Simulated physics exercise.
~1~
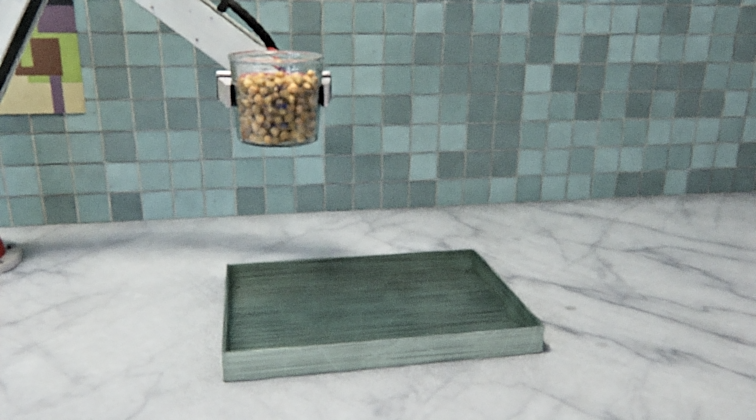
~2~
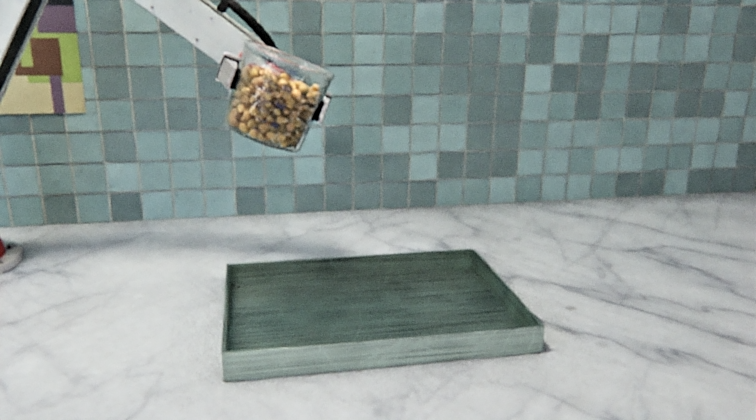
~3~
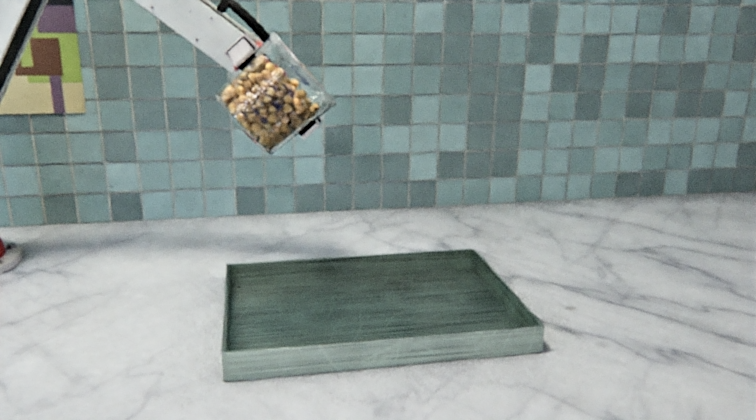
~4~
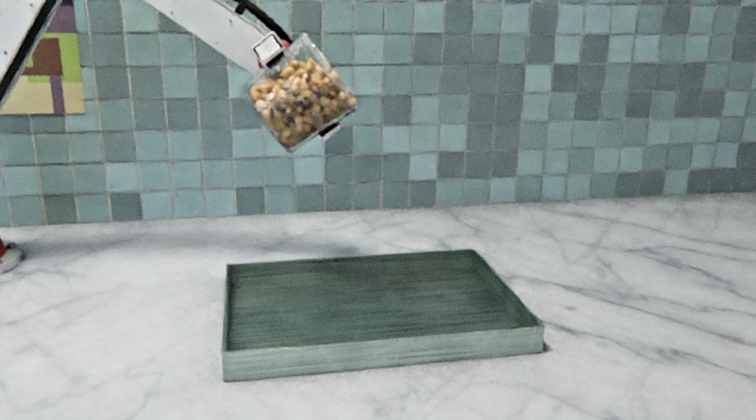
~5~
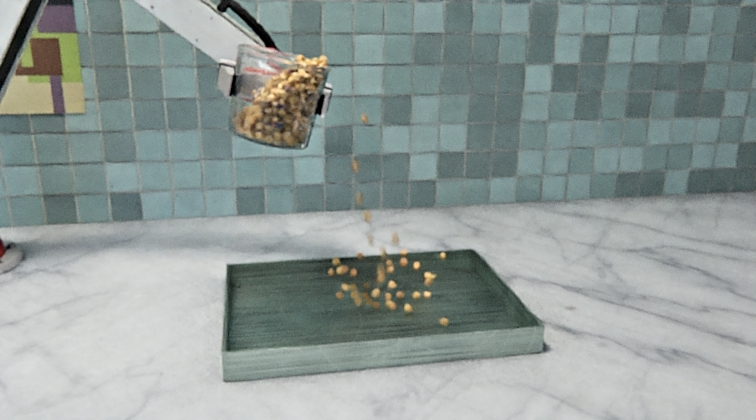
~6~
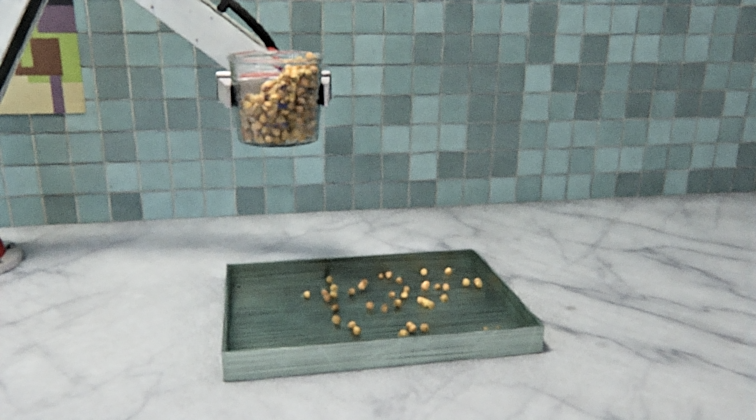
On a marbled counter before a teal tiled wall, a robot arm tipped a clear tumbler of dried chickpeas above a green tray, spilling some into it, then turned the tumbler upright, still mostly full, with the fallen chickpeas scattered across the tray.
